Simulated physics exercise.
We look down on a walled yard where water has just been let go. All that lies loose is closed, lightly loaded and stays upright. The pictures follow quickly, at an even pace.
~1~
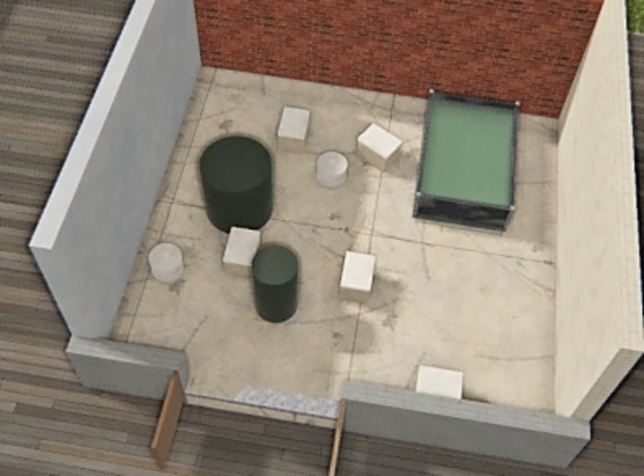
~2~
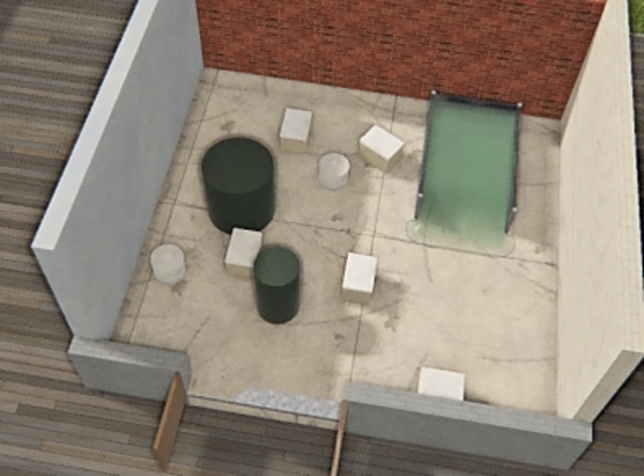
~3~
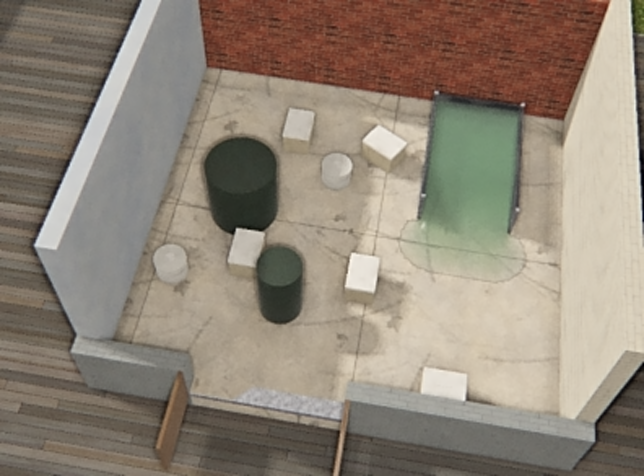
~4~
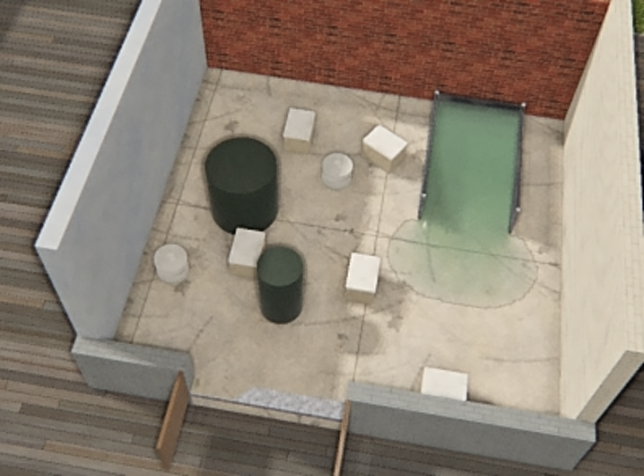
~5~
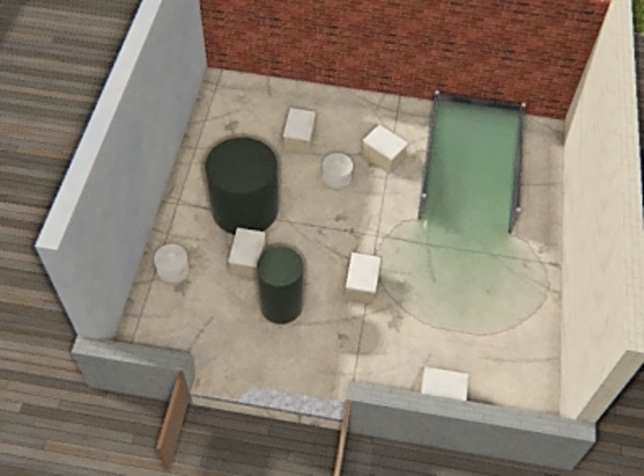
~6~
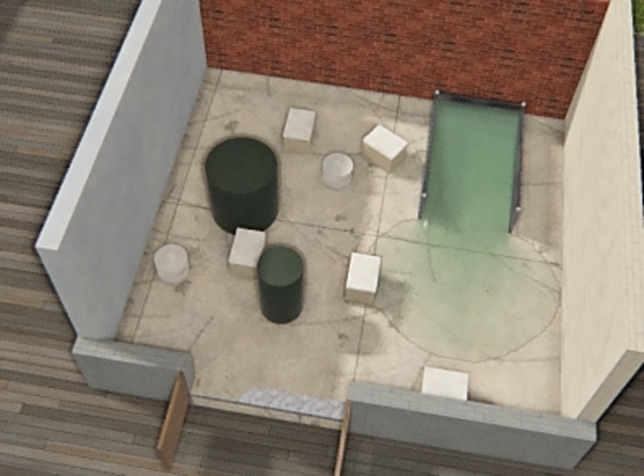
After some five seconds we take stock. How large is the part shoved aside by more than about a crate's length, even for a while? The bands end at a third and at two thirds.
It is less than a third.
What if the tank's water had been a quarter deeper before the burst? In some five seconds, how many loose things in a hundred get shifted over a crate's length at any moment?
Near 30 in a hundred.
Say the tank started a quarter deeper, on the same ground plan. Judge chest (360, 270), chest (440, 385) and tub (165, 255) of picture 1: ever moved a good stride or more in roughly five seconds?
In turn: Moved that far, pushed that far, no.
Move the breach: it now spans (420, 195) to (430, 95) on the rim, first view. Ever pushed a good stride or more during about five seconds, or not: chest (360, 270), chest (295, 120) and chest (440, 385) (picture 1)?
In turn: Never so far, that far or more, less than that.
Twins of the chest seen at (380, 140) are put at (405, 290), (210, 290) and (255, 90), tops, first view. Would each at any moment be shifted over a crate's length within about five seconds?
In turn: Pushed that far, under that, short of that.
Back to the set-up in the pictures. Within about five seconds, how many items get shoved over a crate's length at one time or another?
It comes to 2.
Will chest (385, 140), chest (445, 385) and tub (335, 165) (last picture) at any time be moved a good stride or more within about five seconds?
One after the other: No, yes, less than that.
A moment on, 0 of 7 are well off their spots; 0 afloat.
Next, 1 of 7 are well off their spots; 1 afloat.
Later, 1 of 7 are well off their spots; 1 afloat.
In the end, 2 of 7 are well off their spots, and 2 have been at some point; 2 afloat.
